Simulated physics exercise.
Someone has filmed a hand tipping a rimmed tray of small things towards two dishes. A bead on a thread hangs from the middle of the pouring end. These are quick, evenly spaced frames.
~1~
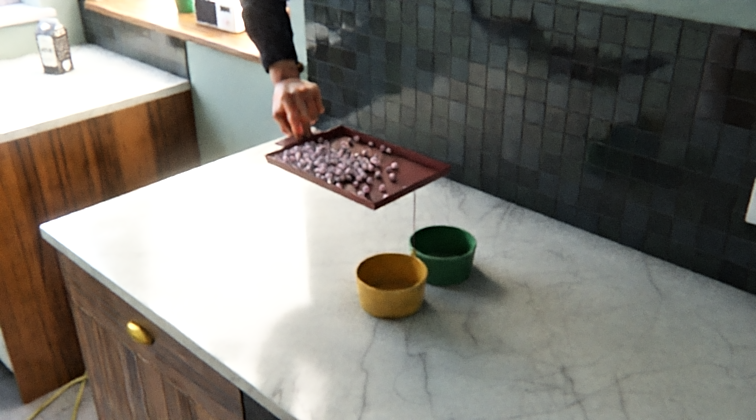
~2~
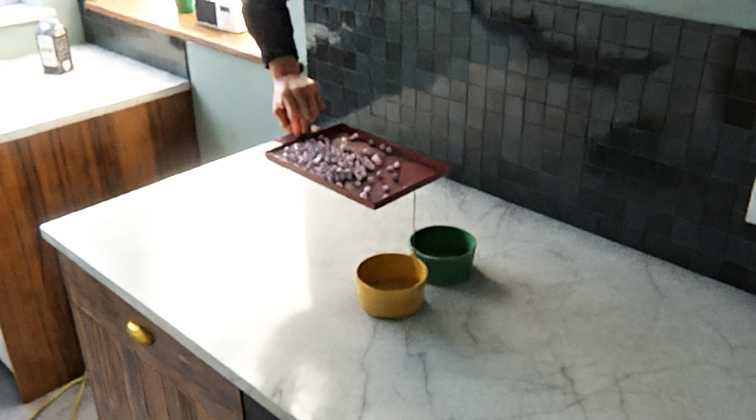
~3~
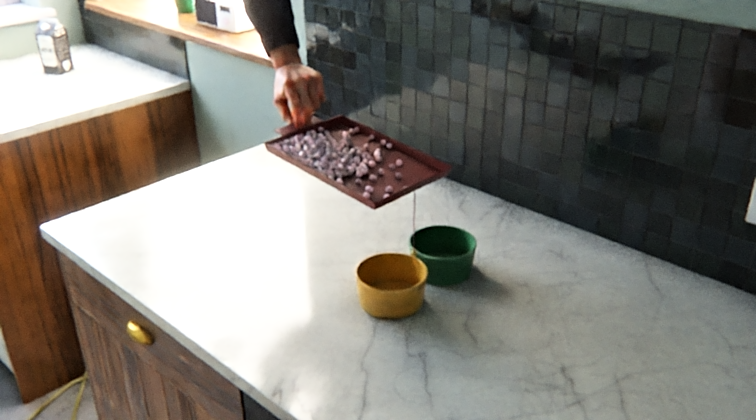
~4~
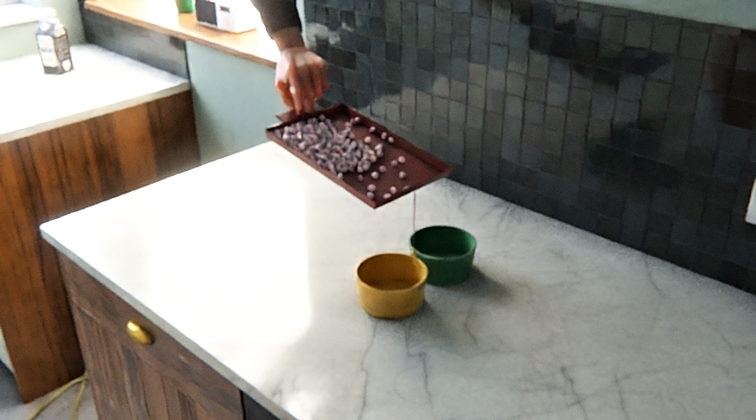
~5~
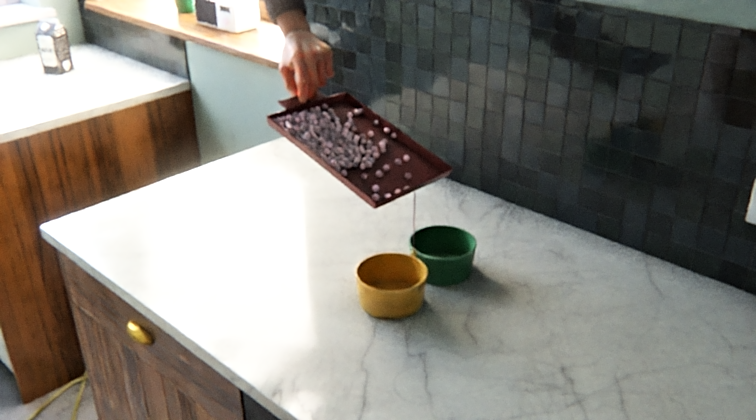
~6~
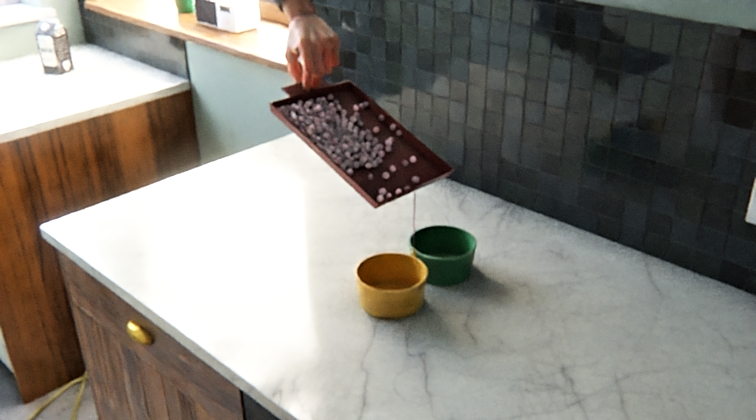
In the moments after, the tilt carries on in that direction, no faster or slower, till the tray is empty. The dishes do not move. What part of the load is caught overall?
Together they catch under half.
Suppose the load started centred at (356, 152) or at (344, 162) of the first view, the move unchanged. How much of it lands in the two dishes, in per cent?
Roughly 20 per cent, and 20 per cent.
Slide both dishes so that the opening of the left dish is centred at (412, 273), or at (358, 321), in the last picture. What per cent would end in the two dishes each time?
The first gives 40 %, the second 30 %.
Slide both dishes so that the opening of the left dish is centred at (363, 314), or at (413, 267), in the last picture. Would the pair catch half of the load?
At the first place under half, at the second under half.
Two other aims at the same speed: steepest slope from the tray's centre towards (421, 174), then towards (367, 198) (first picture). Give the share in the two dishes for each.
The first gives 50 %, the second 40 %.
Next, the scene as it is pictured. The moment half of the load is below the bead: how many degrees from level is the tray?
Around 75° of tilt.
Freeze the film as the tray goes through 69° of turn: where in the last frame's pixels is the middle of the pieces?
Roughly at (445, 224).
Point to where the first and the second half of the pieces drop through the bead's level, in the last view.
At about (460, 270), then at (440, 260).
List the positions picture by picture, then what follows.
The first picture shows corners of the pouring end near (374, 201) and (448, 166), level; middle of the load near (325, 163), sugar pearls; left dish near (417, 297); right dish near (468, 265); bead on its thread near (414, 253).
The second picture shows corners of the pouring end near (375, 201) and (448, 166), level; middle of the load near (325, 161).
The third picture shows corners of the pouring end near (375, 201) and (449, 166), tipped barely, level across its low end; middle of the load near (325, 155), a little on the move.
The fourth picture shows corners of the pouring end near (376, 201) and (450, 167), tipped a little, level across its low end; middle of the load near (326, 146), a little on the move.
The fifth picture shows corners of the pouring end near (377, 201) and (450, 168), tipped clearly, level across its low end; middle of the load near (329, 138), near a quarter on the move.
The sixth picture shows corners of the pouring end near (378, 201) and (451, 169), tipped clearly, level across its low end; middle of the load near (334, 131), the bulk on the move; left dish near (417, 297); right dish near (468, 265).
Shortly afterwards, tray tipped steeply; near a third on the tray; only a few in the right dish; near a quarter outside both; near a third in the air.
Next, tray tipped past a quarter turn; only a few on the tray; only a few in the left dish; a little in the right dish; the bulk outside both; a little in the air.
Some moments later, tray tipped past a quarter turn; a little in the left dish; a little in the right dish; the bulk outside both.
In the end, tray tipped past a quarter turn; a little in the left dish; a little in the right dish; the bulk outside both.
